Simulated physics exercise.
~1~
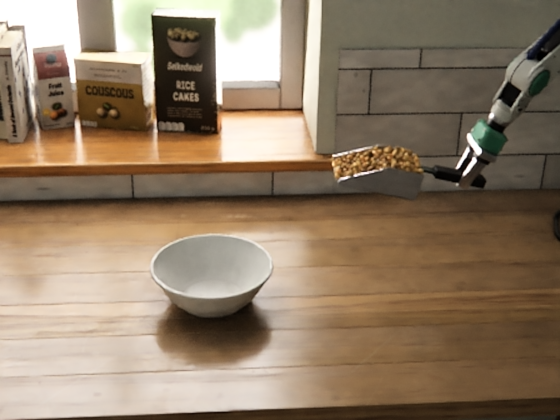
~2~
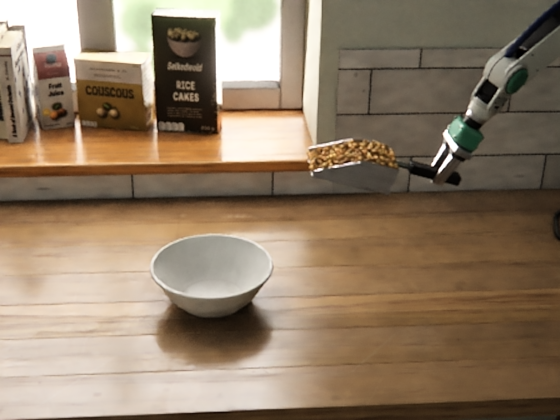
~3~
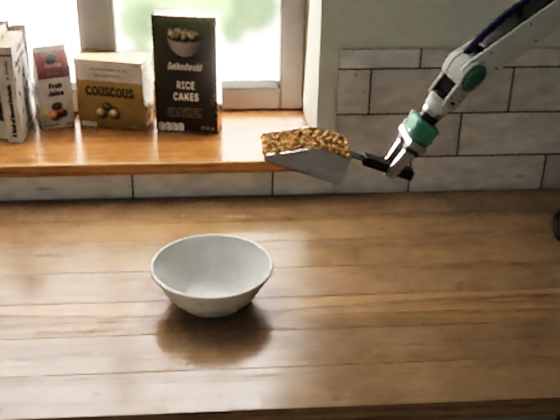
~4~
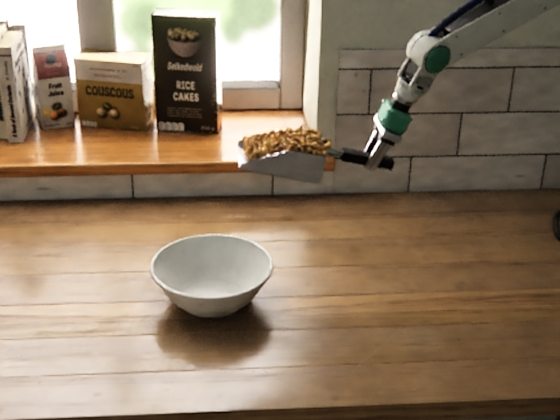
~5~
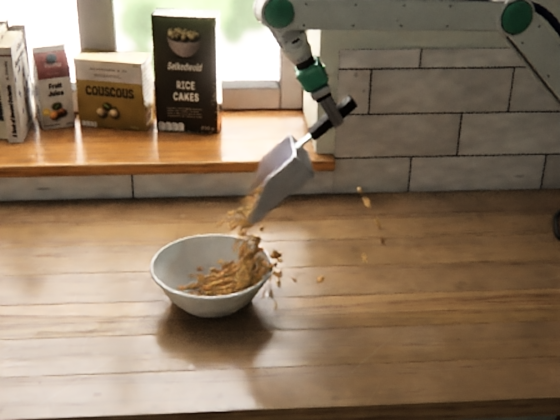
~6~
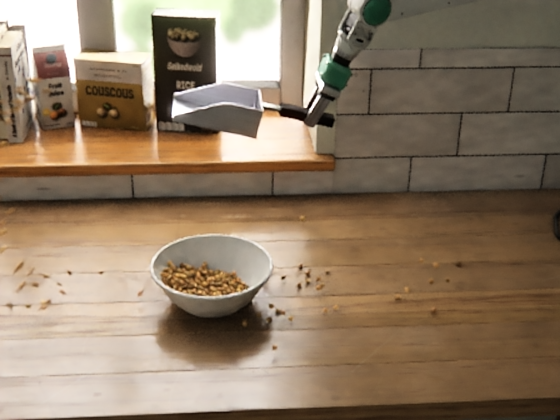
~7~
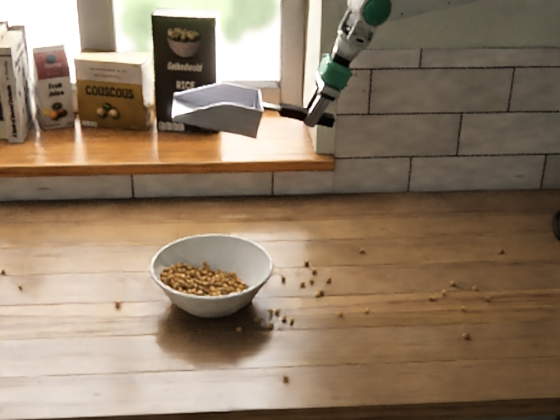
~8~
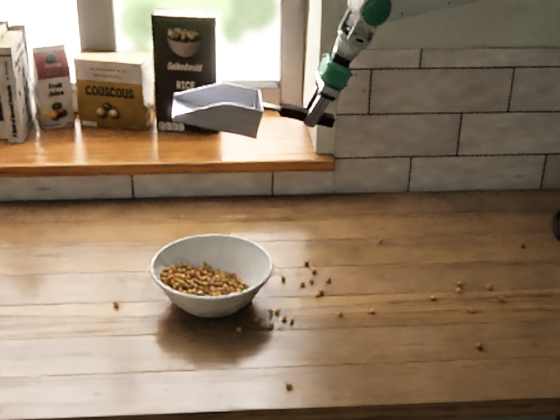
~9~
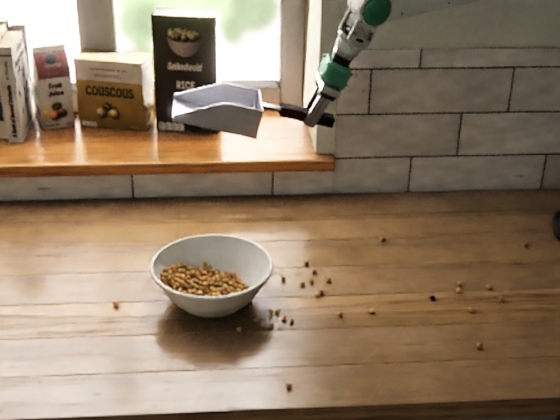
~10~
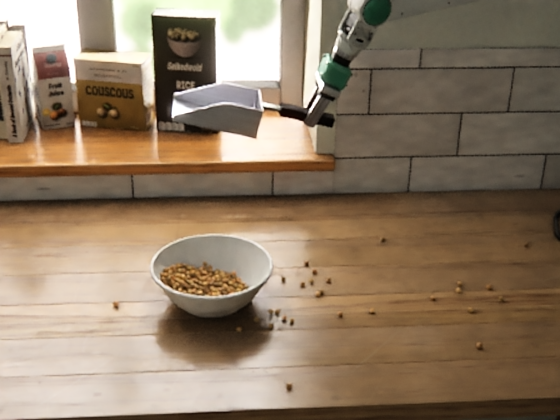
On a wooden kitchen counter, a robot arm swings a scoop left, tipping chickpeas into a pale bowl and scattering some around it.
